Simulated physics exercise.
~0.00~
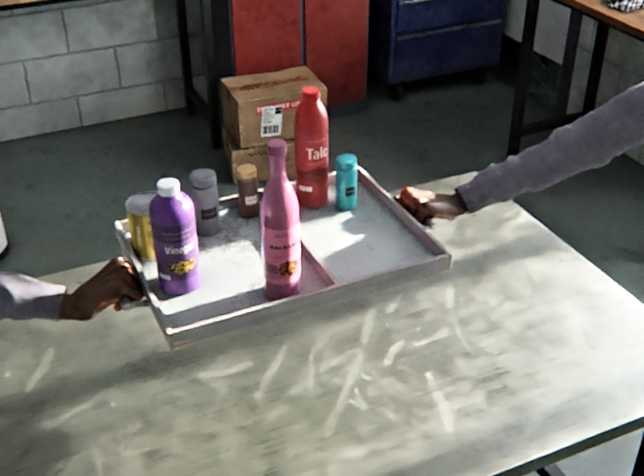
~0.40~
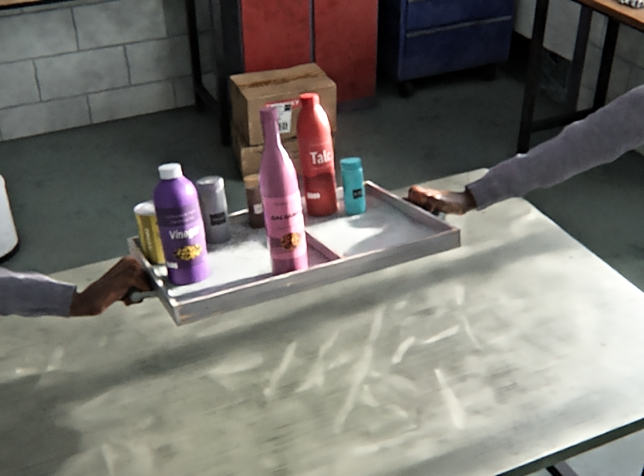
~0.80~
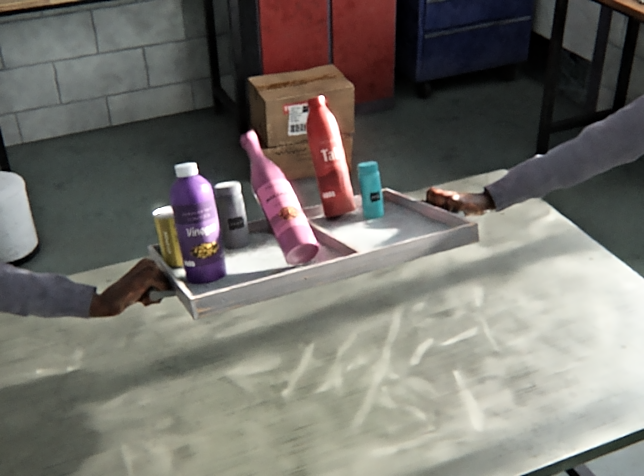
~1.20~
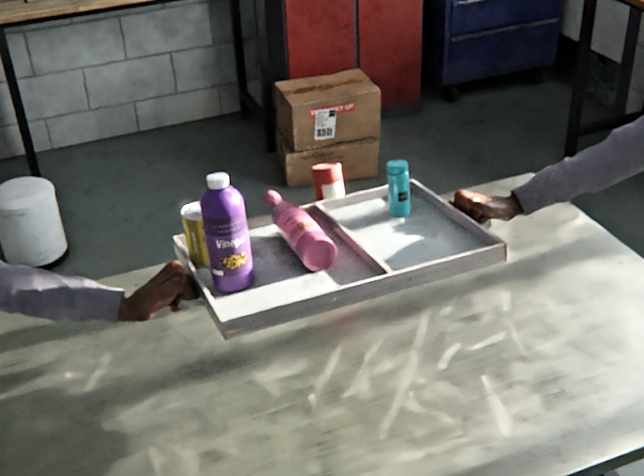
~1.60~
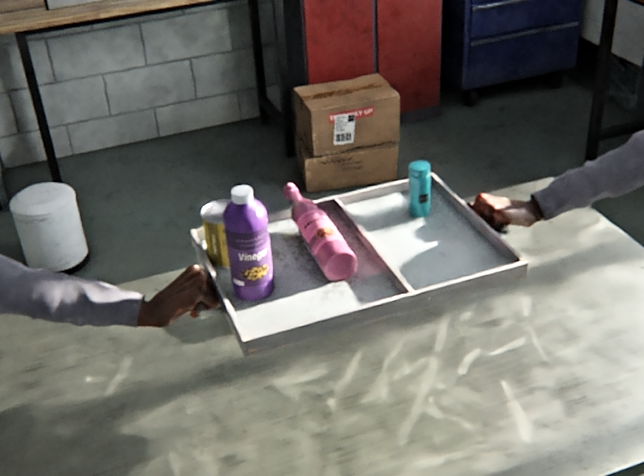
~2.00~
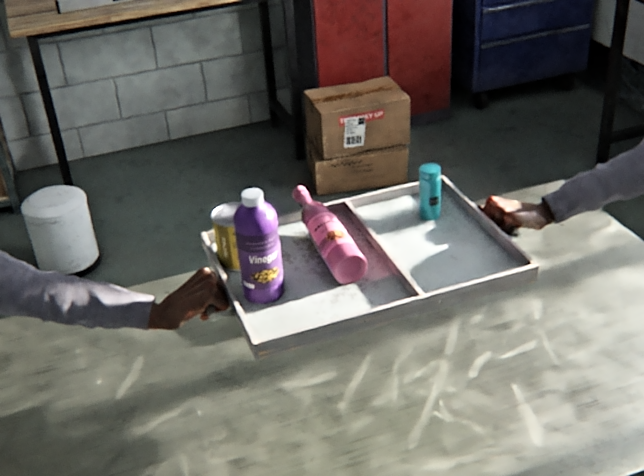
Two hands, one at each side, hold a white divided tray above a pale, scuffed table in a workshop, seen from above, with cardboard boxes and red and blue cabinets behind. On it stand a yellow tin, a purple bottle and a grey shaker at left, a brown shaker and pink bottle near the middle, and a red bottle and turquoise shaker further right. The far edge dips, and the pink bottle topples onto its side. The red bottle, grey shaker and brown shaker go off the tray. The tray levels, with the purple bottle, tin and turquoise shaker upright and the pink bottle still lying down.
